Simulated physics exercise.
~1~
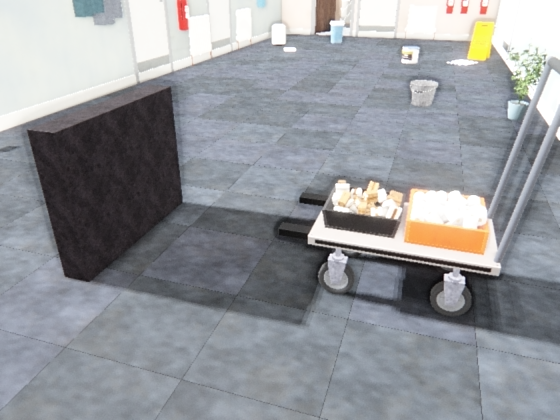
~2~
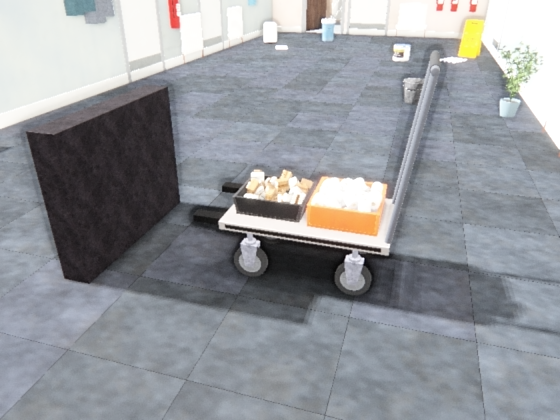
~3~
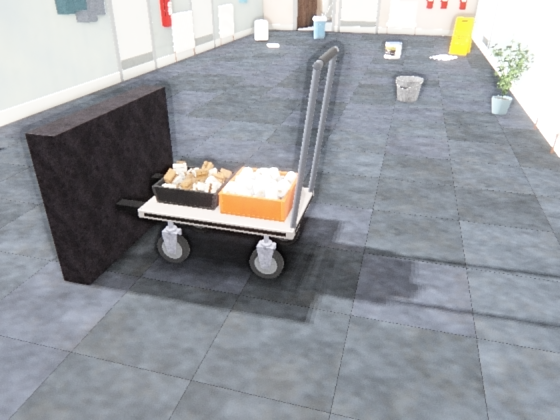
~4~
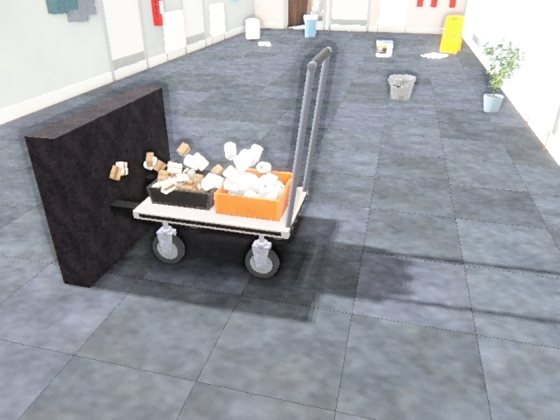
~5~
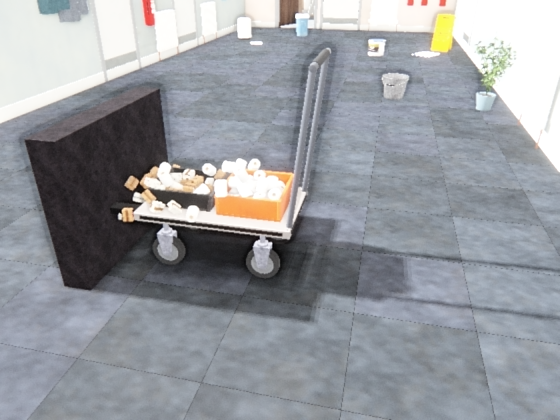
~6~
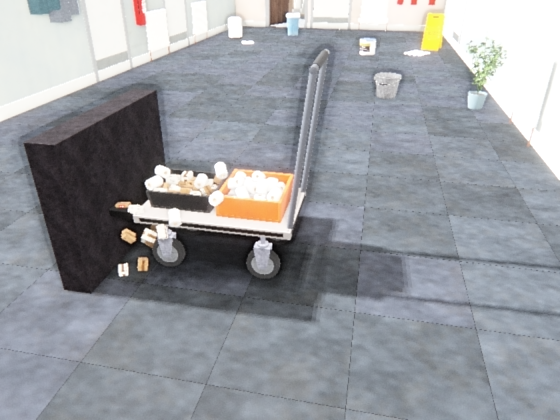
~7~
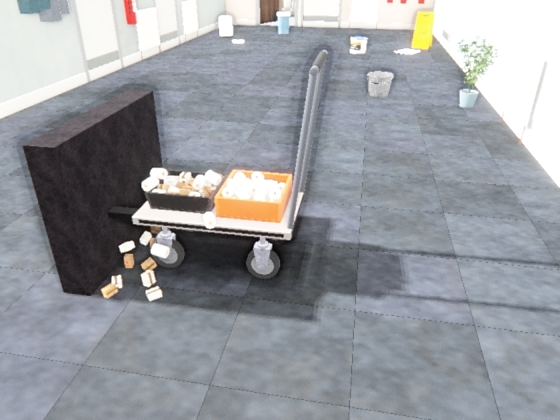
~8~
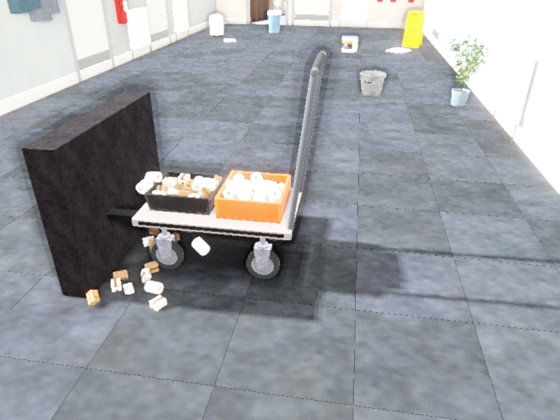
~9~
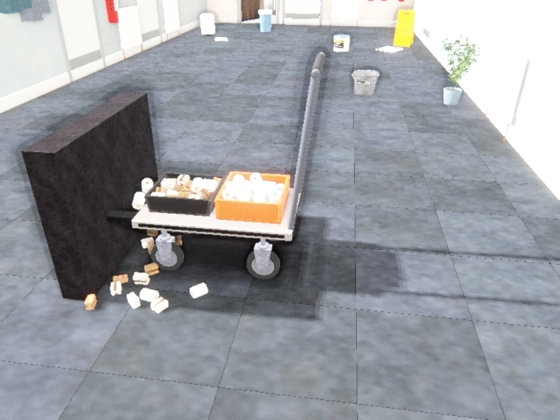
A trolley carrying a black crate and an orange crate rolled left into a dark wall and stopped, jolting the small pieces inside up and forward; several tumbled over the front and ended scattered on the floor, while both crates stayed aboard.
